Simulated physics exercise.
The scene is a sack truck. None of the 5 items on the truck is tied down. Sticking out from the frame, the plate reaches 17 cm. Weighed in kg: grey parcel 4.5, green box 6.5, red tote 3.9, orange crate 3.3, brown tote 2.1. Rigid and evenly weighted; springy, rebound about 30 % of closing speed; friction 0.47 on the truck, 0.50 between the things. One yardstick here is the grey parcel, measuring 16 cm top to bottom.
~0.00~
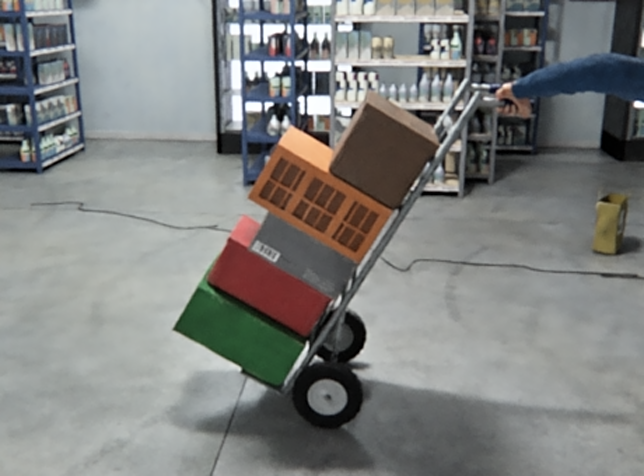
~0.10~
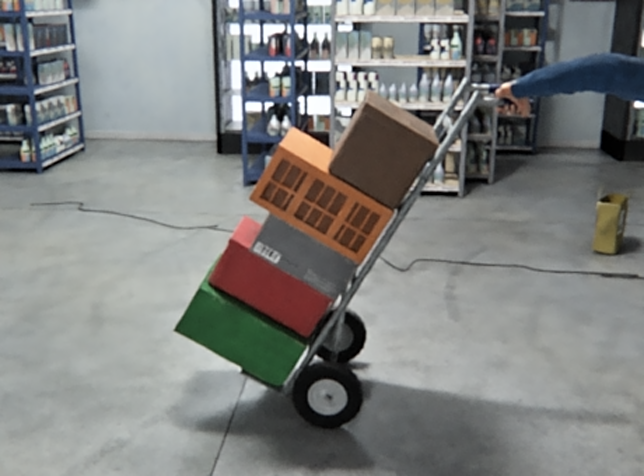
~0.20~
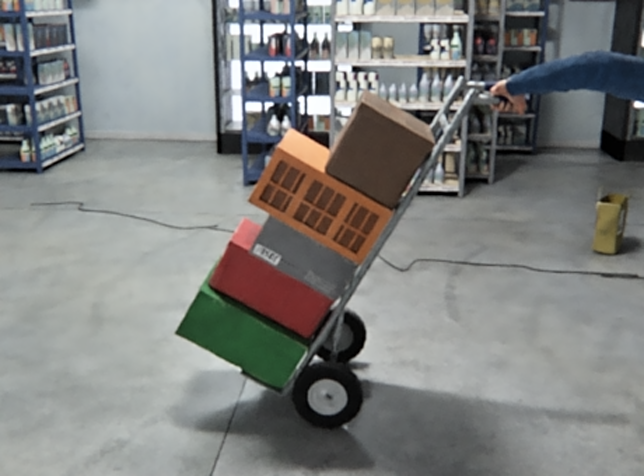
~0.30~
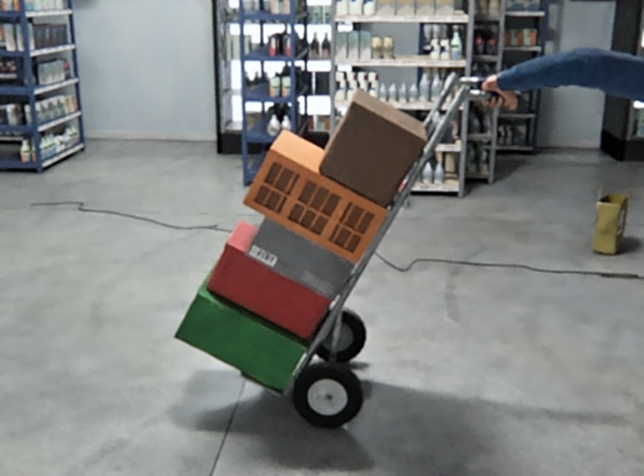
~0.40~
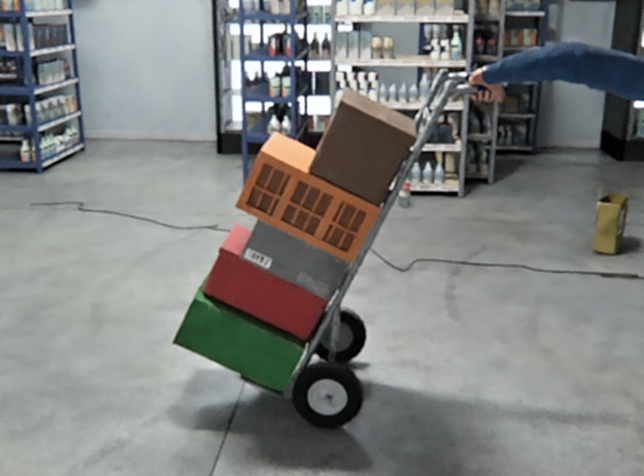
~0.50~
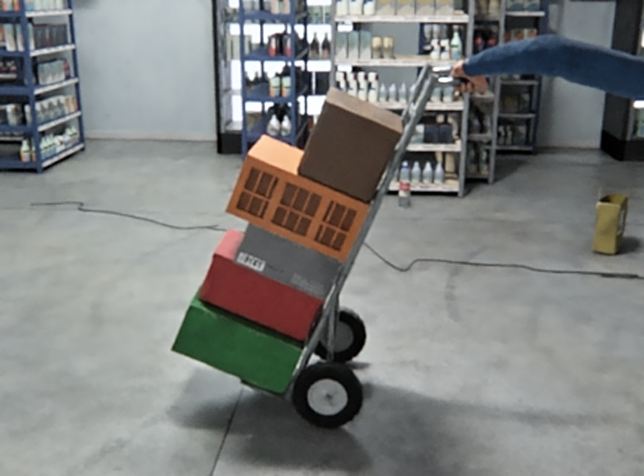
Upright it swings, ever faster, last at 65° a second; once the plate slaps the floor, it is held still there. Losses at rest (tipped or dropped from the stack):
Nil.
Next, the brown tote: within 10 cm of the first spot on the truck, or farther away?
In the end the brown tote has moved.
Around 1.00 s, truck upright; grey parcel tipped 3° against what carries it near (243, 268); brown tote shifted 5 cm; orange crate tipped 3° against what carries it.
Around 1.10 s, truck upright; grey parcel shifted 4 cm near (236, 269); brown tote tipped 3° against what carries it; orange crate tipped 3° against what carries it.
Finally (1.6 s), not toppled but over 10 cm from the start, brown tote; the other 4 still in place (within 10 cm). Final places as that camera would see them, grey parcel near (236, 268), green box near (240, 362).
